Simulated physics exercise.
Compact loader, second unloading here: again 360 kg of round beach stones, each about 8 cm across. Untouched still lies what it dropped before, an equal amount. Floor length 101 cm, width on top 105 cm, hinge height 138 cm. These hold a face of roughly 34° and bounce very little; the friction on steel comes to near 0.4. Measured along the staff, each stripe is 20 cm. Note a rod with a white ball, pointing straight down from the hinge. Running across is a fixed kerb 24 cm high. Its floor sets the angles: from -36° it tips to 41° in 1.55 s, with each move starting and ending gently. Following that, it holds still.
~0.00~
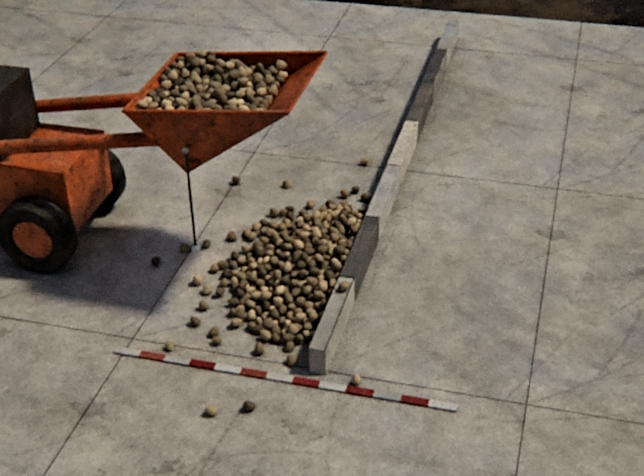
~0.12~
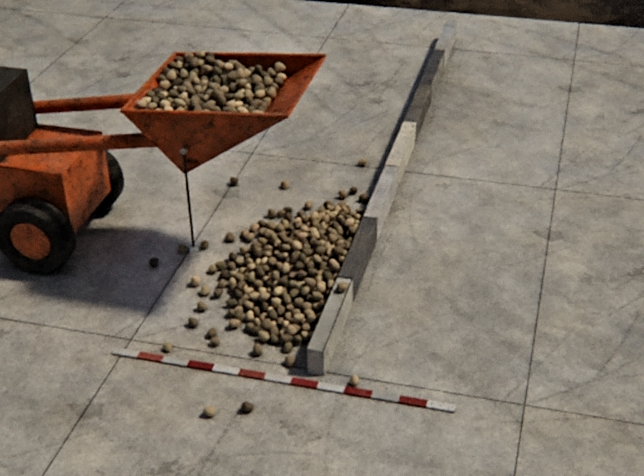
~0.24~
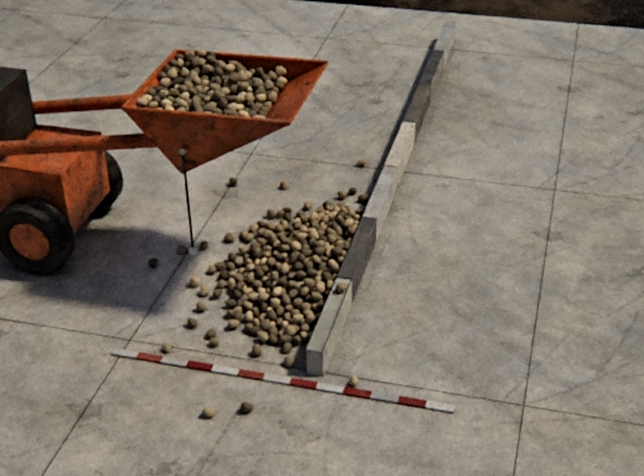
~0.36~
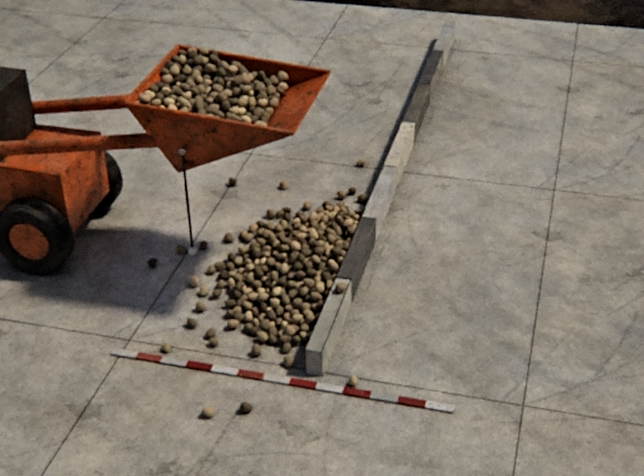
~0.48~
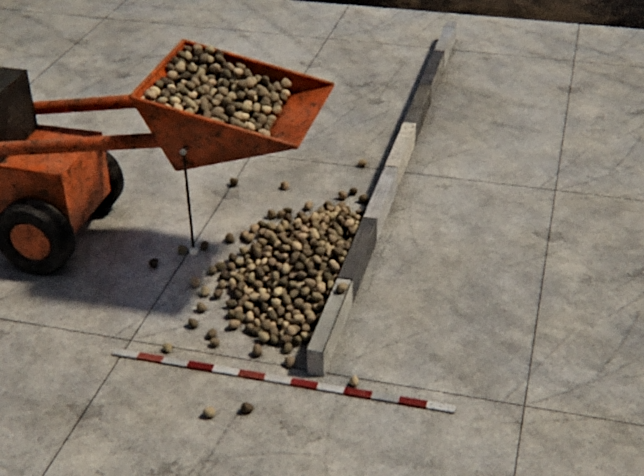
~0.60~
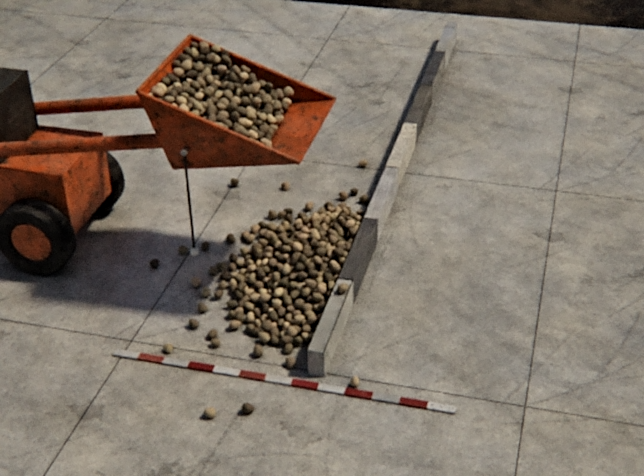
An orange loader's raised bucket, full of round stones, slowly tilted its front lip downward, and the stones inside shifted a little toward it, while the pile beside the low kerb stayed still.
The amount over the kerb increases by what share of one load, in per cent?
By about 26 per cent of a load.
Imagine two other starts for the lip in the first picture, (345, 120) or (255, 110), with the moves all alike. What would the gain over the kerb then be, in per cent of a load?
I'd expect near 90 per cent first and near 5 per cent next.
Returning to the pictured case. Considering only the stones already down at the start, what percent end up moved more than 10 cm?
Close to 10 per cent.
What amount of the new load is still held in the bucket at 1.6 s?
Close to 35 per cent of the load.
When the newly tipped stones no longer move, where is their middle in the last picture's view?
The centre sits about (332, 258).
After 1.2 s the floor is at 29°; in per cent of one load, 100 in the bucket, 100 on this side of the kerb; the foremost stones are at (349, 272).
After 1.6 s the floor is at 41°; in per cent of one load, 34 in the bucket, 165 on this side of the kerb, 1 over the kerb; the foremost stones are at (365, 256).
After 2.0 s the floor is at 41°; in per cent of one load, 2 in the bucket, 181 on this side of the kerb, 16 over the kerb; the foremost stones are at (440, 277).
After 4.6 s the floor is at 41°; in per cent of one load, 0 in the bucket, 173 on this side of the kerb, 26 over the kerb; the foremost stones are at (511, 332). Net gain over the kerb, 26.
